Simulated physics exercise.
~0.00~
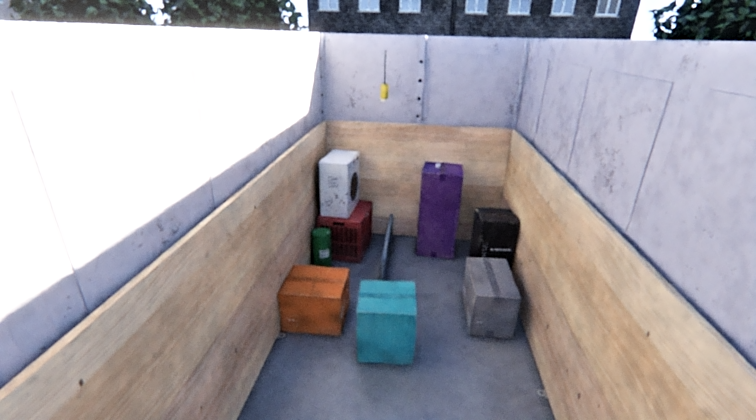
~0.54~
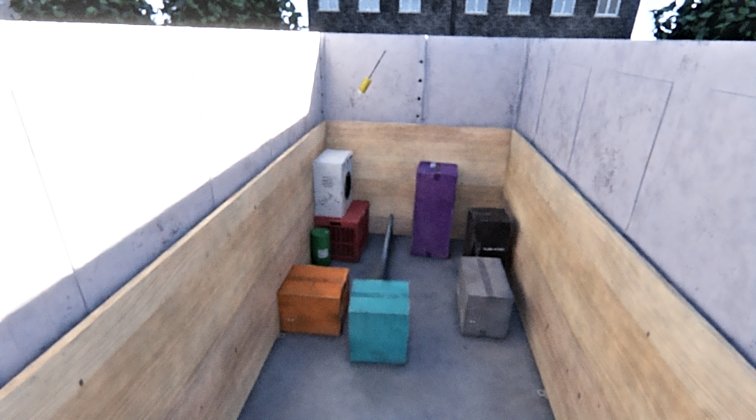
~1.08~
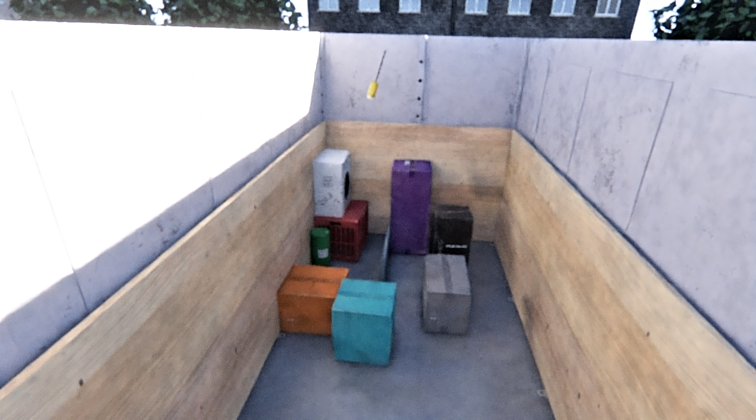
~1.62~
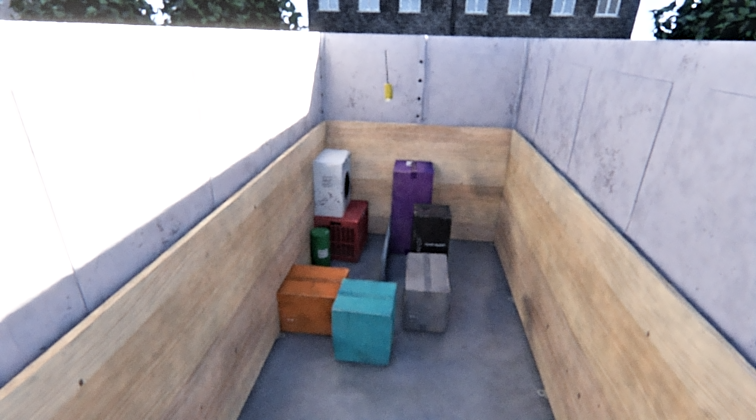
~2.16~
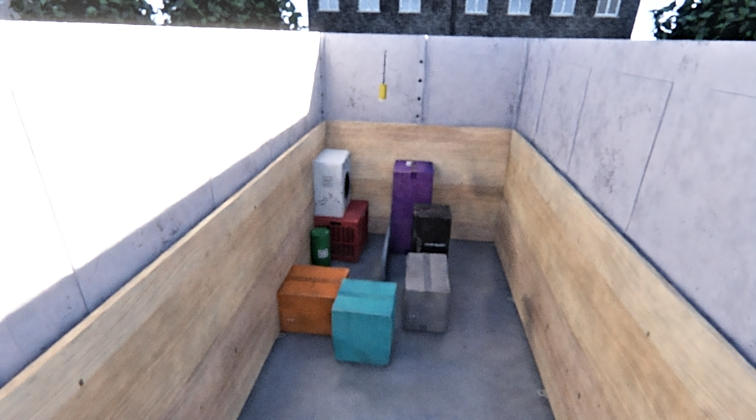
In the walled load bay of a van, a hanging yellow object swung while the purple, grey, black and turquoise boxes slid left, and they came to rest still upright, with the turquoise one close against the orange box, which had stayed put.
